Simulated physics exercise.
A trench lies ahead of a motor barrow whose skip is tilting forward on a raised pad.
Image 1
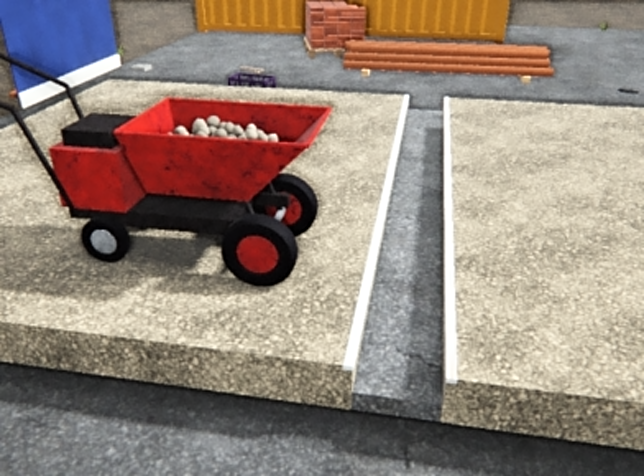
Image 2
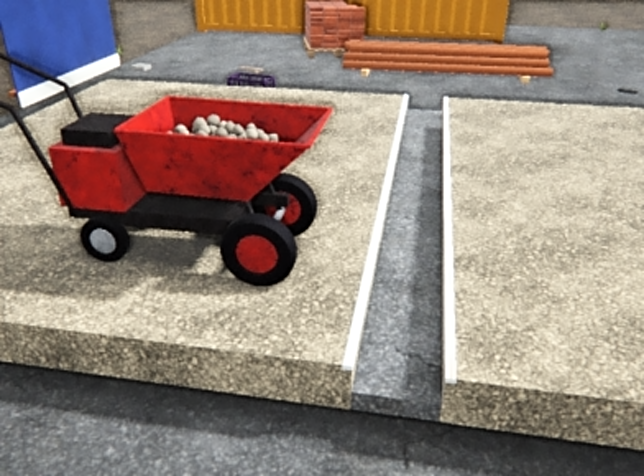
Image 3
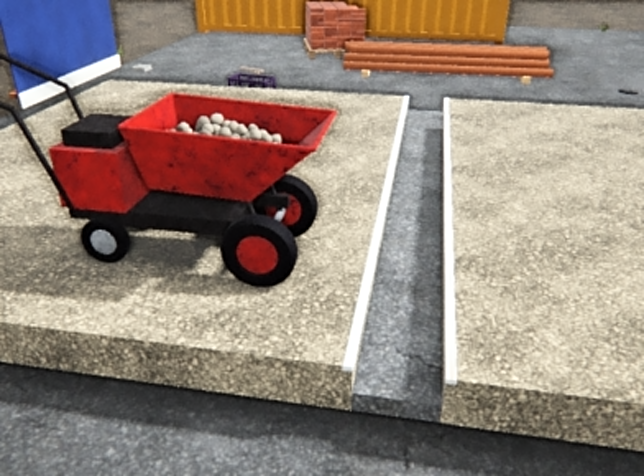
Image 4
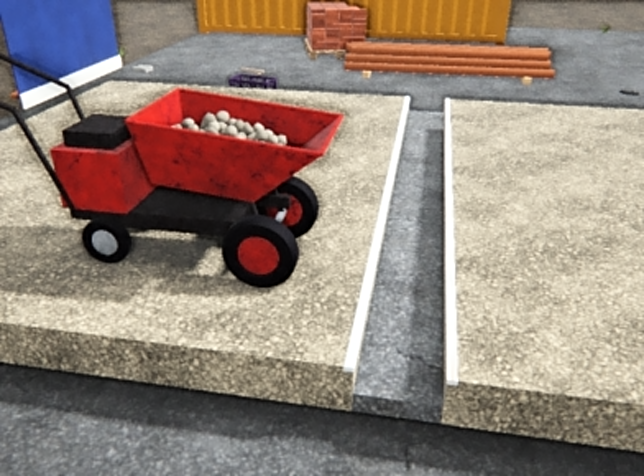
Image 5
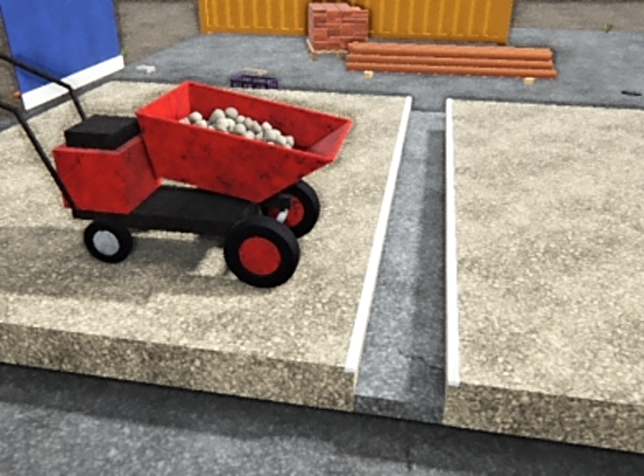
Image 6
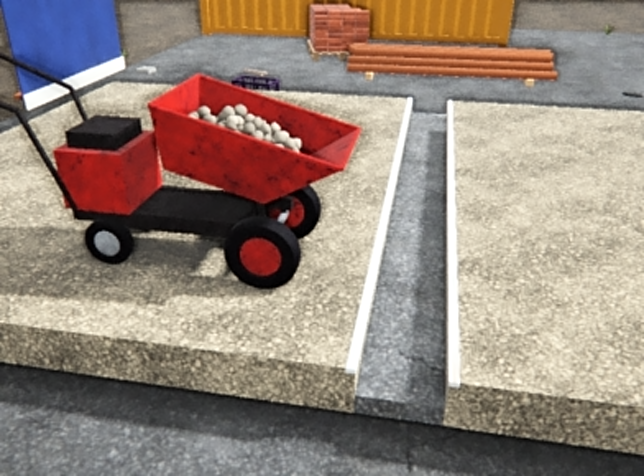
The footage shows a red motor barrow loaded with rounded pale stones standing on a raised pad beside a shallow trench, its skip starting level and then gradually tilting forward to the right while the wheels stay in place.
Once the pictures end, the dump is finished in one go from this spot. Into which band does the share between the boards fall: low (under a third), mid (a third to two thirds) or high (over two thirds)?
The high band.
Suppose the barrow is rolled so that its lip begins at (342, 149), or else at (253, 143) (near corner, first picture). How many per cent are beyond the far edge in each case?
In order: About 30 % and 0 %.
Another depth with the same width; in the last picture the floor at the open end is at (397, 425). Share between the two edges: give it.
Around 100 percent.
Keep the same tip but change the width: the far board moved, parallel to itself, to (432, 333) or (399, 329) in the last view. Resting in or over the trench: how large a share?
Estimated share: Try 1 approx. 60 in a hundred, try 2 approx. 20 in a hundred.
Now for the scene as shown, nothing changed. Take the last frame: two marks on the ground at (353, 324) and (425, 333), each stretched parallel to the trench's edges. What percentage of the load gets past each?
Roughly 90 per cent, and 30 per cent.
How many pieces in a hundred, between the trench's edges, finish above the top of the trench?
I'd put it near 15 in a hundred.
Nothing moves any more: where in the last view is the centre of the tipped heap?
The centre settles at about (419, 288).
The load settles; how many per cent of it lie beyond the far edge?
It comes to close to 5 %.
Shortly afterwards, skip tipped steeply; the whole lot in the skip.
Next, skip tipped right over; near half in the skip; near half in or heaped over the trench.
Some moments later, skip tipped right over; a little in the skip; the bulk in or heaped over the trench; a little beyond it.
In the end, skip tipped right over; a little in the skip; the bulk in or heaped over the trench; a little beyond it.
